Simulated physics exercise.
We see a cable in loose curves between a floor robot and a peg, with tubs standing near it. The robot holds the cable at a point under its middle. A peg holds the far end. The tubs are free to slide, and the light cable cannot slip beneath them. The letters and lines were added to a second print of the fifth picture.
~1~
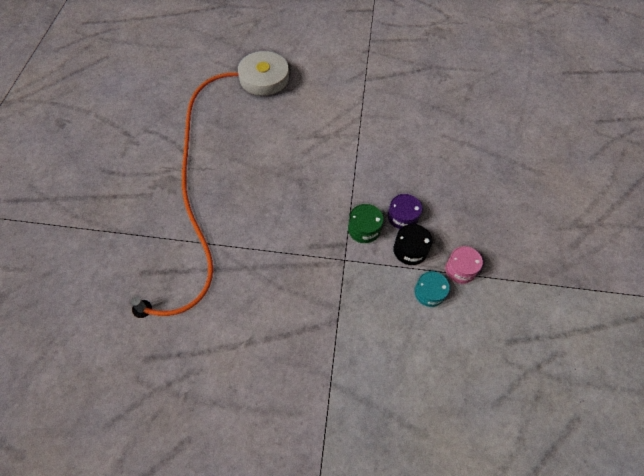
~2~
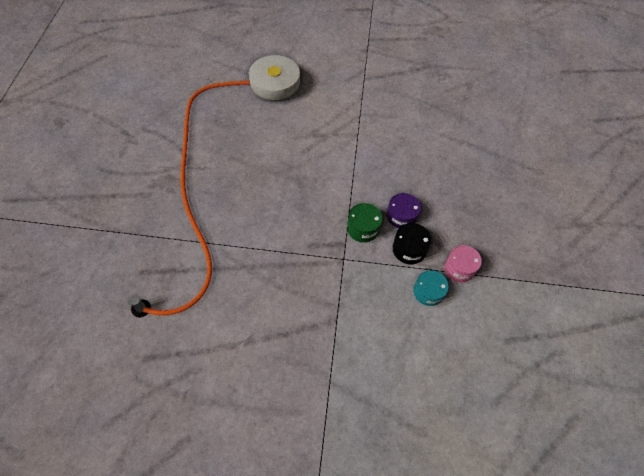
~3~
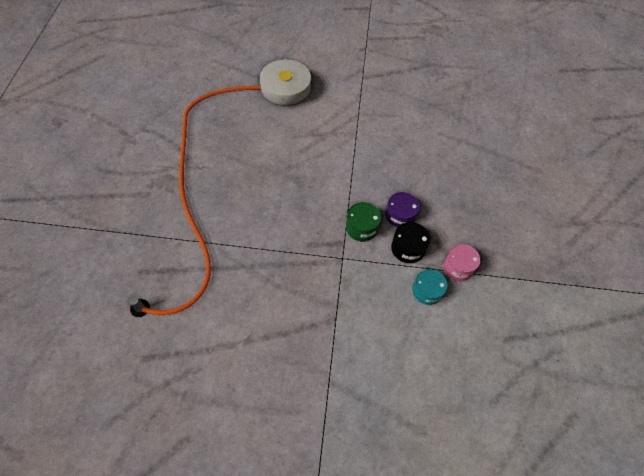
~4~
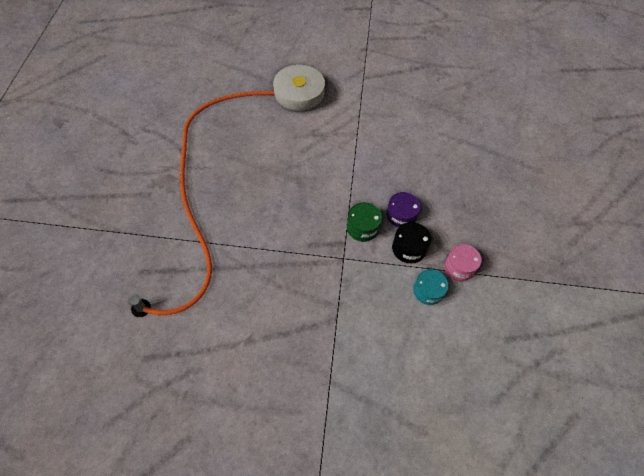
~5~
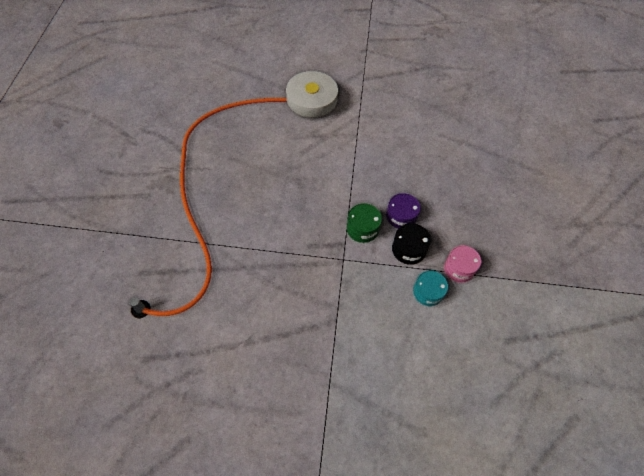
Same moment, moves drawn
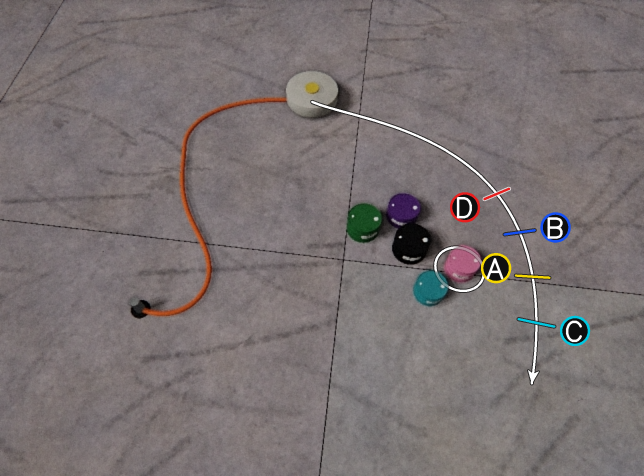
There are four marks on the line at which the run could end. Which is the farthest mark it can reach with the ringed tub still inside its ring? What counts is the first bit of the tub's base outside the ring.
It can go as far as C.
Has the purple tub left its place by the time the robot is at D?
No.
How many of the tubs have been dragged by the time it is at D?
The count is none.
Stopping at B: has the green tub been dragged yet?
No.
On the marked copy, A at (533, 277); B at (520, 232); C at (536, 323); D at (497, 194); the ring at (459, 269); the route from (312, 102) via (488, 184) to (532, 384).
With C. Early on, robot (424, 132); pink tub (462, 264).
Further on, robot (516, 211); pink tub (462, 264).
At the end, robot (541, 319); black tub (415, 257); pink tub (462, 265); green tub (363, 234); purple tub (395, 232); the pink tub is still in its ring.
As for the rest, A is safe but short; B is safe but short; D is safe but short.
